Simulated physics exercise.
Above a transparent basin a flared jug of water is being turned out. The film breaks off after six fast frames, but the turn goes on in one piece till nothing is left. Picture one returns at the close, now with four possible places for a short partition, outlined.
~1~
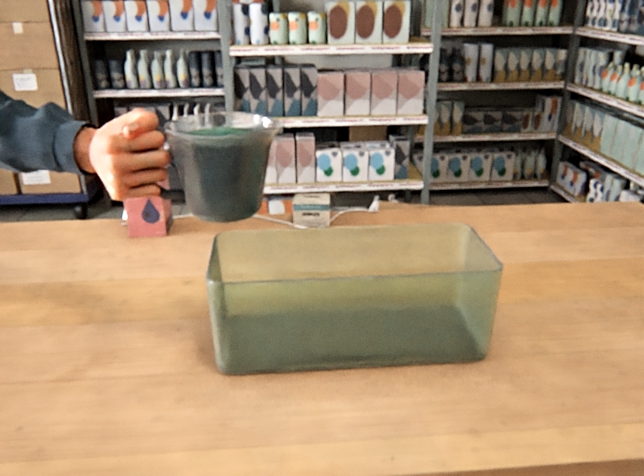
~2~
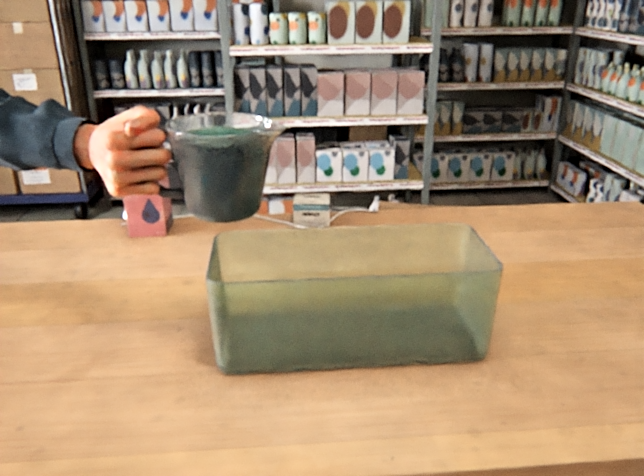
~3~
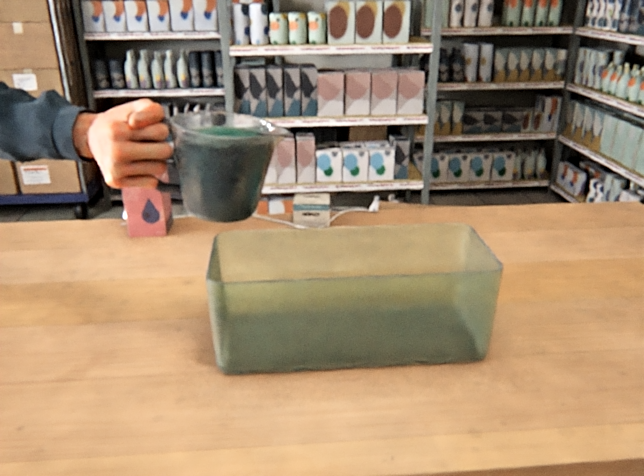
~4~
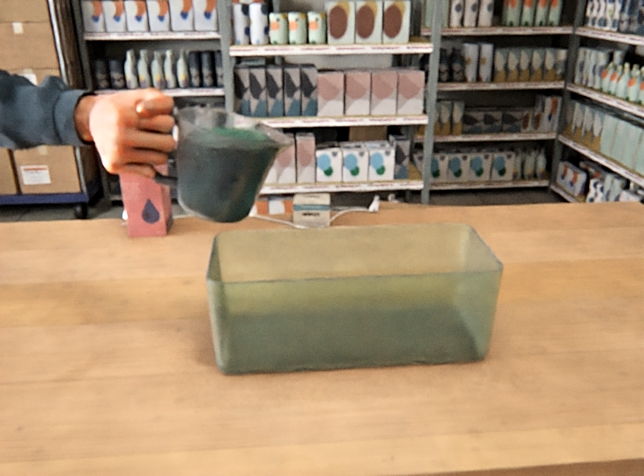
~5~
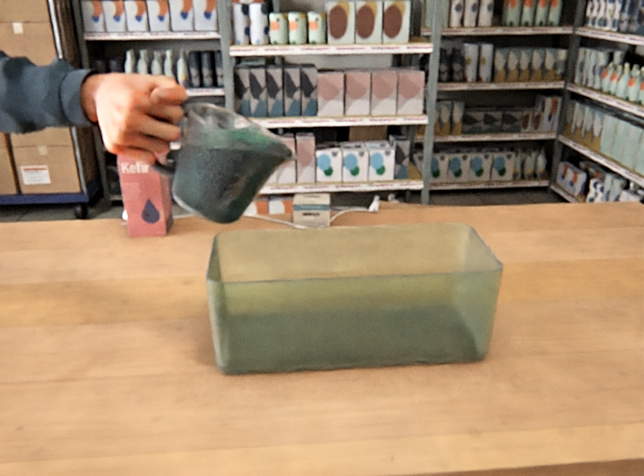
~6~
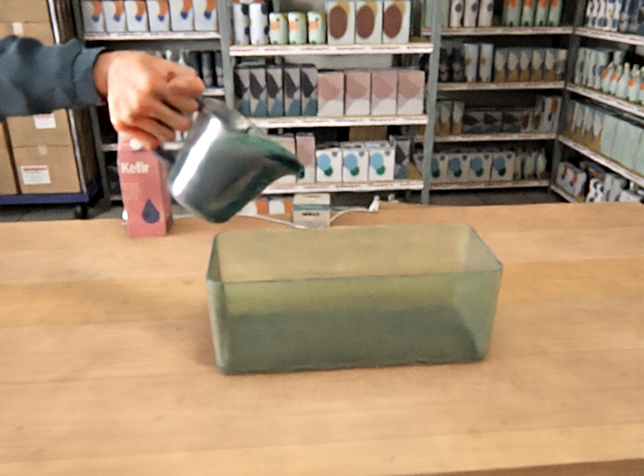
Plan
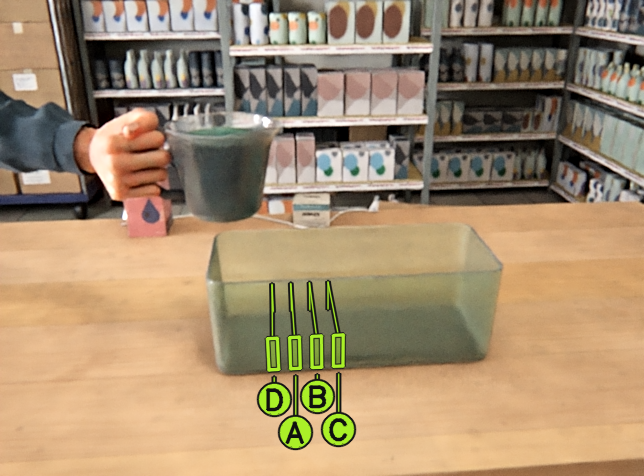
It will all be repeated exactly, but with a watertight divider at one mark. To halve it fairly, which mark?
C.
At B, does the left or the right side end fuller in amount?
More ends on the right.
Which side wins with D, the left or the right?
More ends on the right.
On the marked copy, A at (295, 376); B at (317, 374); C at (338, 373); D at (274, 377).
If A is chosen, about 3 % ends left of the wall and 97 % right of it.
If B is chosen, about 10 % ends left of the wall and 90 % right of it.
If C is chosen, about 53 % ends left of the wall and 47 % right of it.
If D is chosen, about 3 % ends left of the wall and 97 % right of it.
